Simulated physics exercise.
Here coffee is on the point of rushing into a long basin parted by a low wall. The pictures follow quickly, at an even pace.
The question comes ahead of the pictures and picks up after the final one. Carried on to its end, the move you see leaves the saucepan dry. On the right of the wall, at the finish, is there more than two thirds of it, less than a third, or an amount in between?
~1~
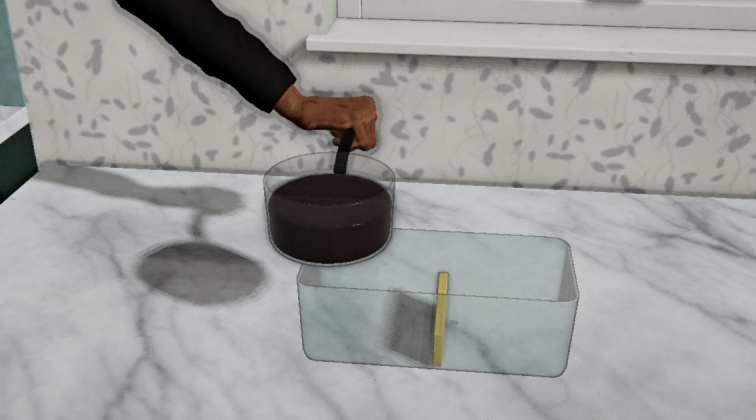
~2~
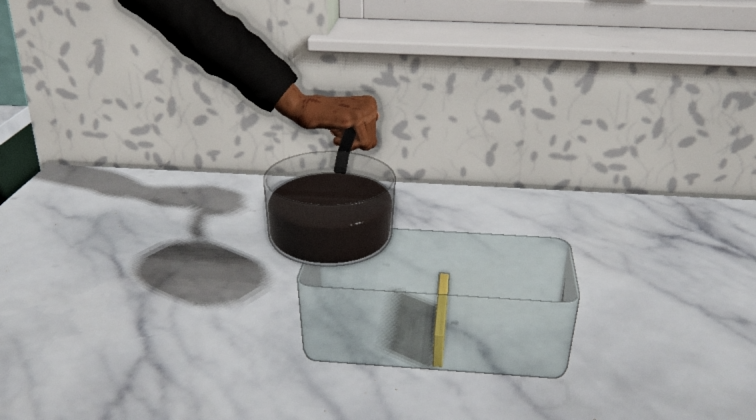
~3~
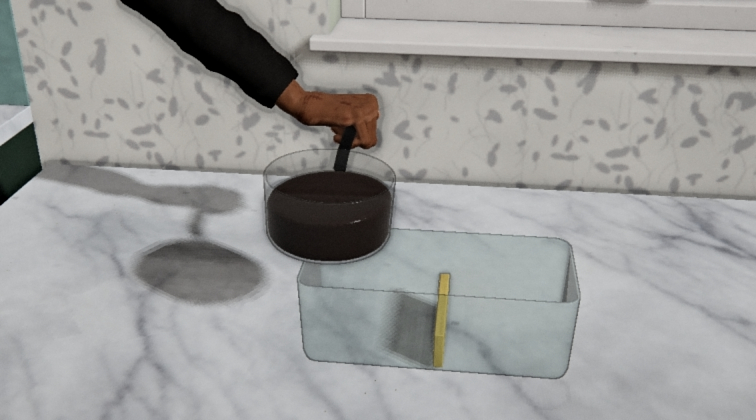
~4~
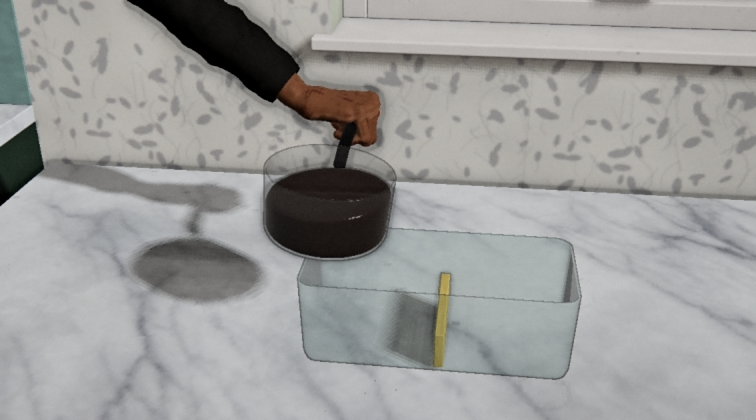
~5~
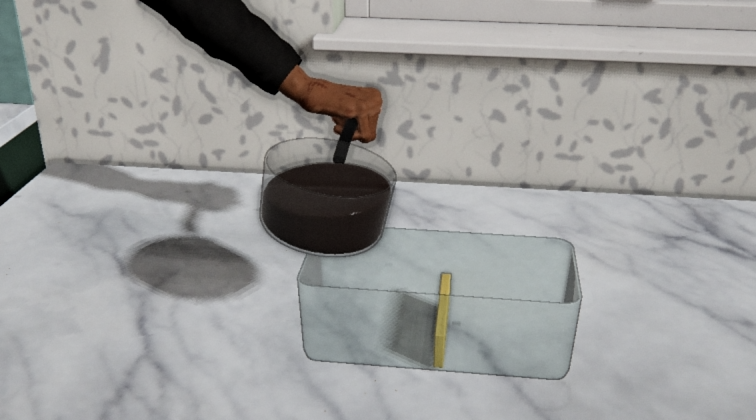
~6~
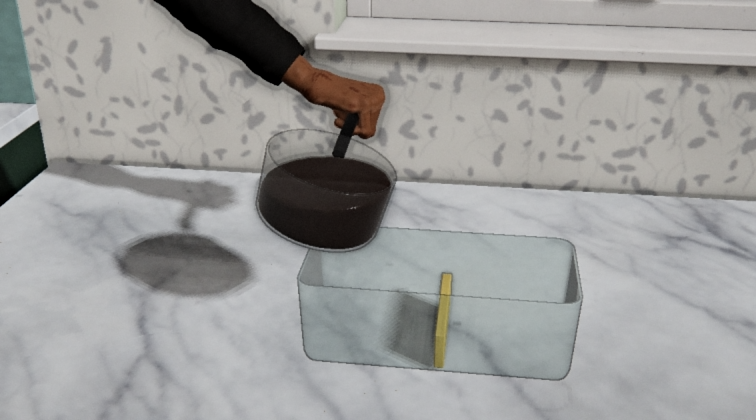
There is more than two thirds of it there.
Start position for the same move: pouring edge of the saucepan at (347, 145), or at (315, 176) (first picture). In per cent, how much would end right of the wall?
The first start gives some 60 %, the second some 10 %.
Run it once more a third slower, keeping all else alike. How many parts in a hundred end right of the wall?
About 90 per cent would end up there.
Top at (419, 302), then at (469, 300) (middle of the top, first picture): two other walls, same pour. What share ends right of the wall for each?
First some 90, then 55 per cent.
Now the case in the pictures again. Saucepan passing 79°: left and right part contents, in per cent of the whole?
Left part close to 0 in a hundred, right part close to 0.
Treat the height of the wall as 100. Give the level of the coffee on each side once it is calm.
Left 10 per cent, right 70.
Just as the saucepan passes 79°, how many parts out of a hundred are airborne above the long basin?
About 35 %.
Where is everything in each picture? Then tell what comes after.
In the first frame, tilt 0°; pouring edge (394, 182); surface from (271, 194) to (392, 200); the long basin's rim runs from (307, 254) to (573, 270); the wall's top is at (441, 303).
In the second frame, tilt 1°; pouring edge (394, 182); surface from (271, 194) to (392, 199).
In the third frame, tilt 3°; pouring edge (394, 182); surface from (270, 192) to (391, 197).
In the fourth frame, tilt 6°; pouring edge (395, 182); surface from (269, 189) to (391, 193).
In the fifth frame, tilt 10°; pouring edge (395, 182); surface from (267, 183) to (391, 189).
In the sixth frame, tilt 16°; pouring edge (395, 181); surface from (265, 176) to (392, 184).
A moment on, the saucepan is tipped on its side and 62 per cent is still to pour, 2 is left of the wall and 1 right of it.
Next, the saucepan is tipped right over and 7 per cent is still to pour, 4 is left of the wall and 72 right of it.
Then the saucepan is tipped right over and 0 per cent is still to pour, 15 is left of the wall and 81 right of it.
Later the saucepan is tipped right over and 0 per cent is still to pour, 16 is left of the wall and 81 right of it.
In the end 16 per cent lies left of the wall, 81 right of it and 3 outside.
